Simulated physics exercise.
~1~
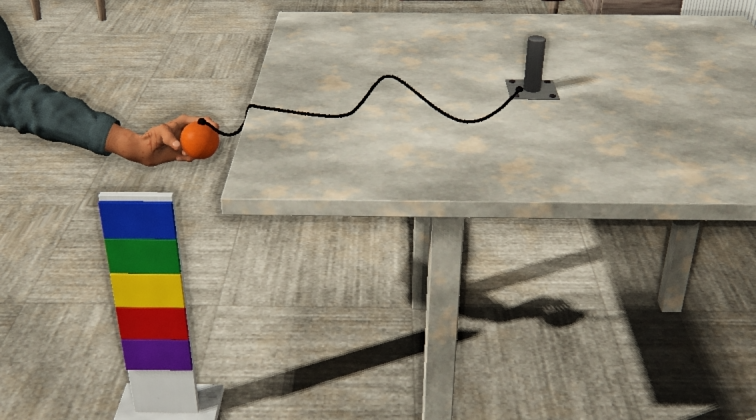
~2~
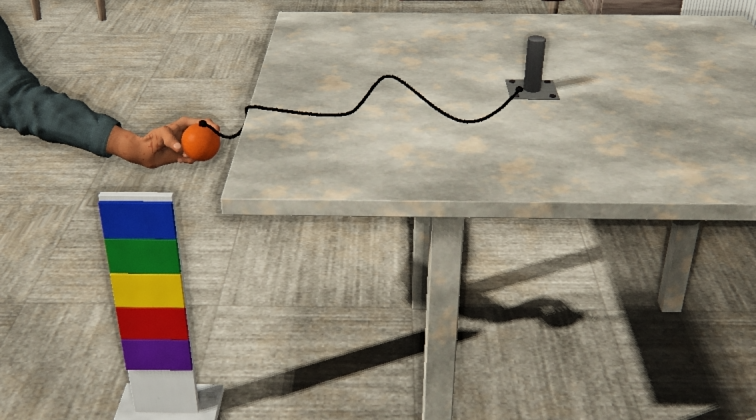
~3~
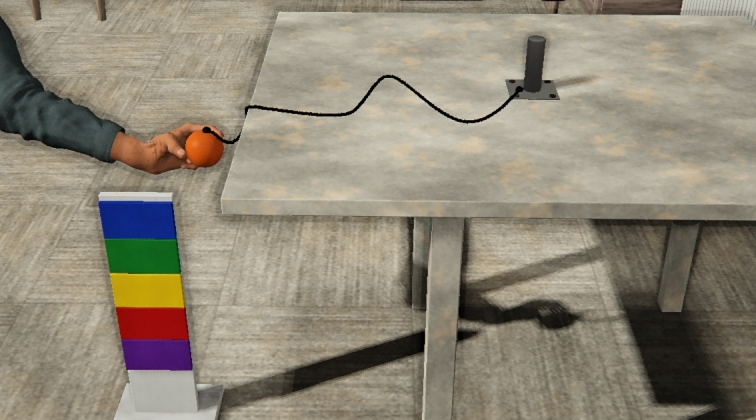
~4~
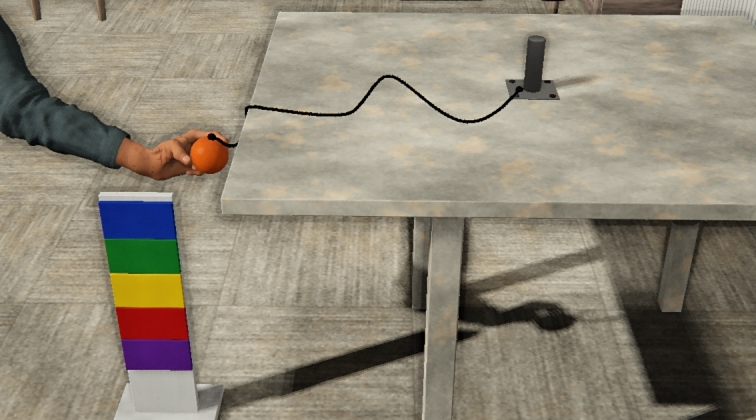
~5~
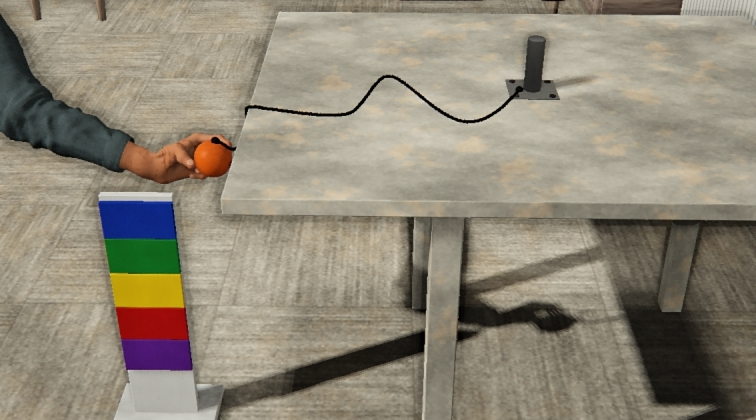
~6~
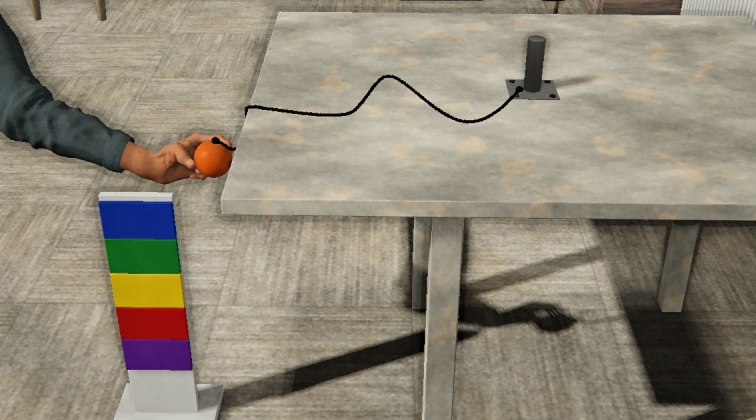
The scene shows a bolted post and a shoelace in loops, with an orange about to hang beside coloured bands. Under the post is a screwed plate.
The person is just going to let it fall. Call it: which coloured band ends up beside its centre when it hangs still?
Red, beside its centre.
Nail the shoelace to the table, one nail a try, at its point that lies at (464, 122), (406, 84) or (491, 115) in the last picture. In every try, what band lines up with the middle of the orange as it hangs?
Going through the tries in order, you get yellow, green and yellow.
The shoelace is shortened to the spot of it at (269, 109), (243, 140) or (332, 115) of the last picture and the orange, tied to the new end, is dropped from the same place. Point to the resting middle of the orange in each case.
Try 1: About (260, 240). Try 2: About (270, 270). Try 3: About (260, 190).
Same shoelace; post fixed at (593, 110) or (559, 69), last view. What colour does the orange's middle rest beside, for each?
Going case by case, it's yellow and then yellow.
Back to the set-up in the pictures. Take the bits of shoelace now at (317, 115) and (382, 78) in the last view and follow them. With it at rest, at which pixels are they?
Near (256, 193) and (275, 100).
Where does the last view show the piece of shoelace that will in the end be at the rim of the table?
It is around (372, 88).
Soon after, orange near (237, 314); level with red.
Then, orange near (282, 314); level with red.
At rest, orange near (267, 321); level with red. The red one.
